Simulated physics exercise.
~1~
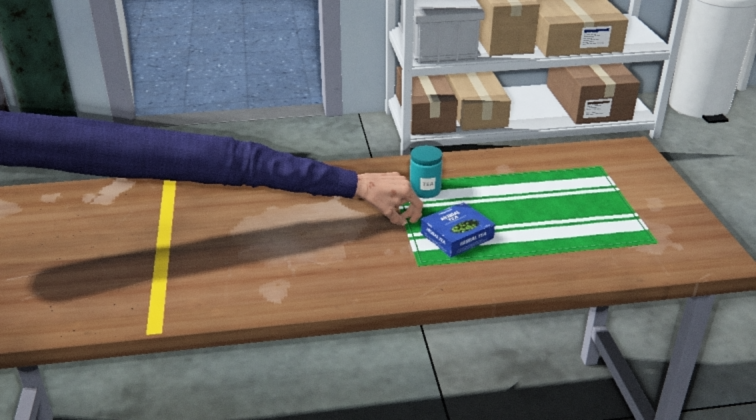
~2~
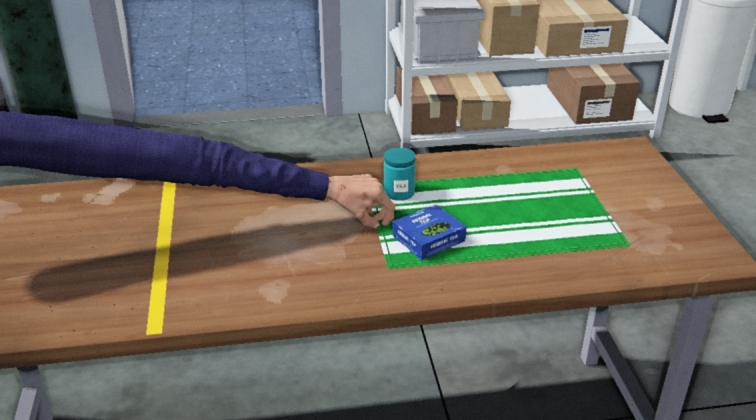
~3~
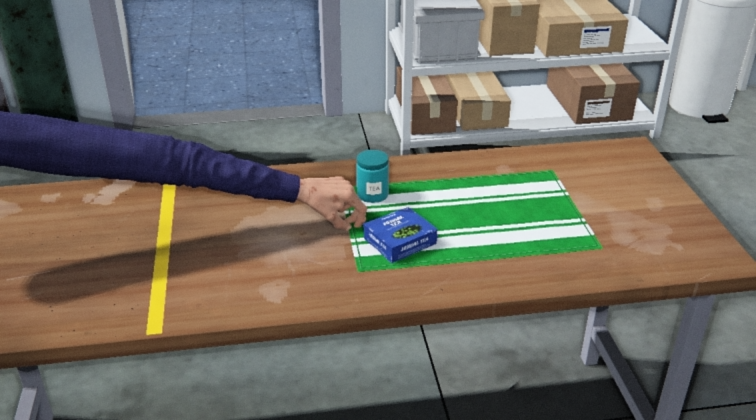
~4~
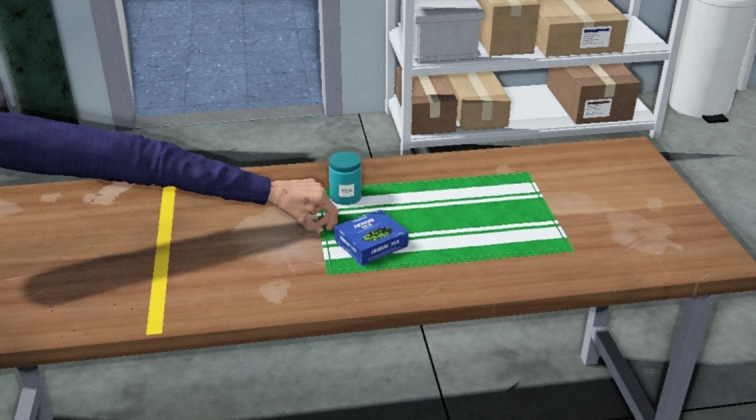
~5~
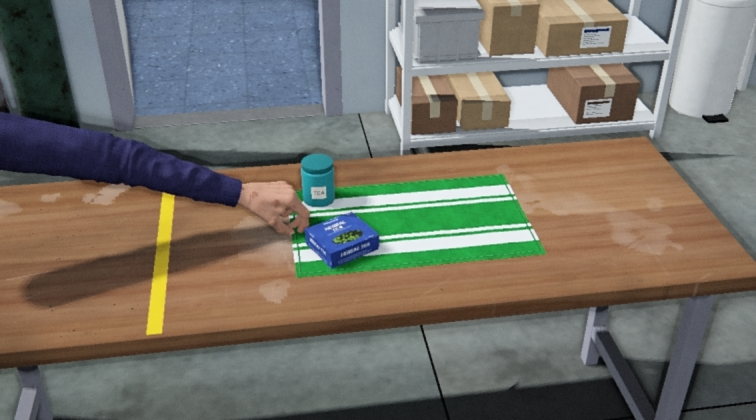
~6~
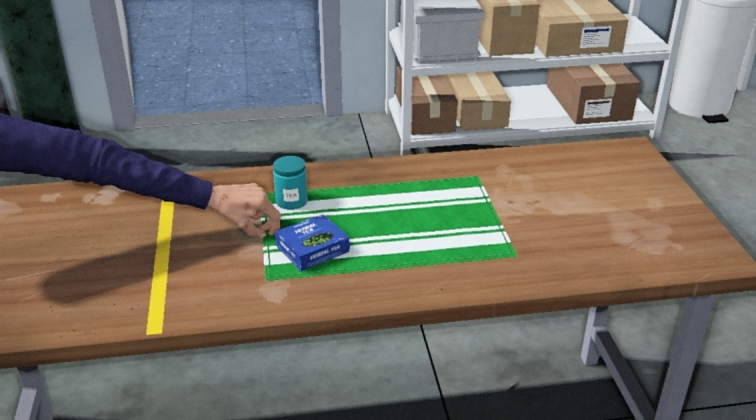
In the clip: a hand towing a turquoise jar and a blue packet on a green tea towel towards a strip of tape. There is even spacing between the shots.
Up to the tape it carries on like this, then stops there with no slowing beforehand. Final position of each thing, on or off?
Turquoise jar off; blue packet off.
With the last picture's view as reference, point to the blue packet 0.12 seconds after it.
It is near pixel (240, 248).
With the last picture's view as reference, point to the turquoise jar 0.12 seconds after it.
At that time it sits close to pixel (224, 188).
Then, 0.12 s later than the last view, hem short of the tape; turquoise jar on the cloth near (223, 188); blue packet on the cloth near (240, 248).
Then, 0.23 s later than the last view, hem at the tape; turquoise jar ahead of the hem near (166, 193); blue packet on the cloth near (178, 254).
Finally, hem at the tape; turquoise jar ahead of the hem near (103, 199); blue packet ahead of the hem near (110, 262). The turquoise jar slides clear of the cloth and the blue packet leaves the cloth.
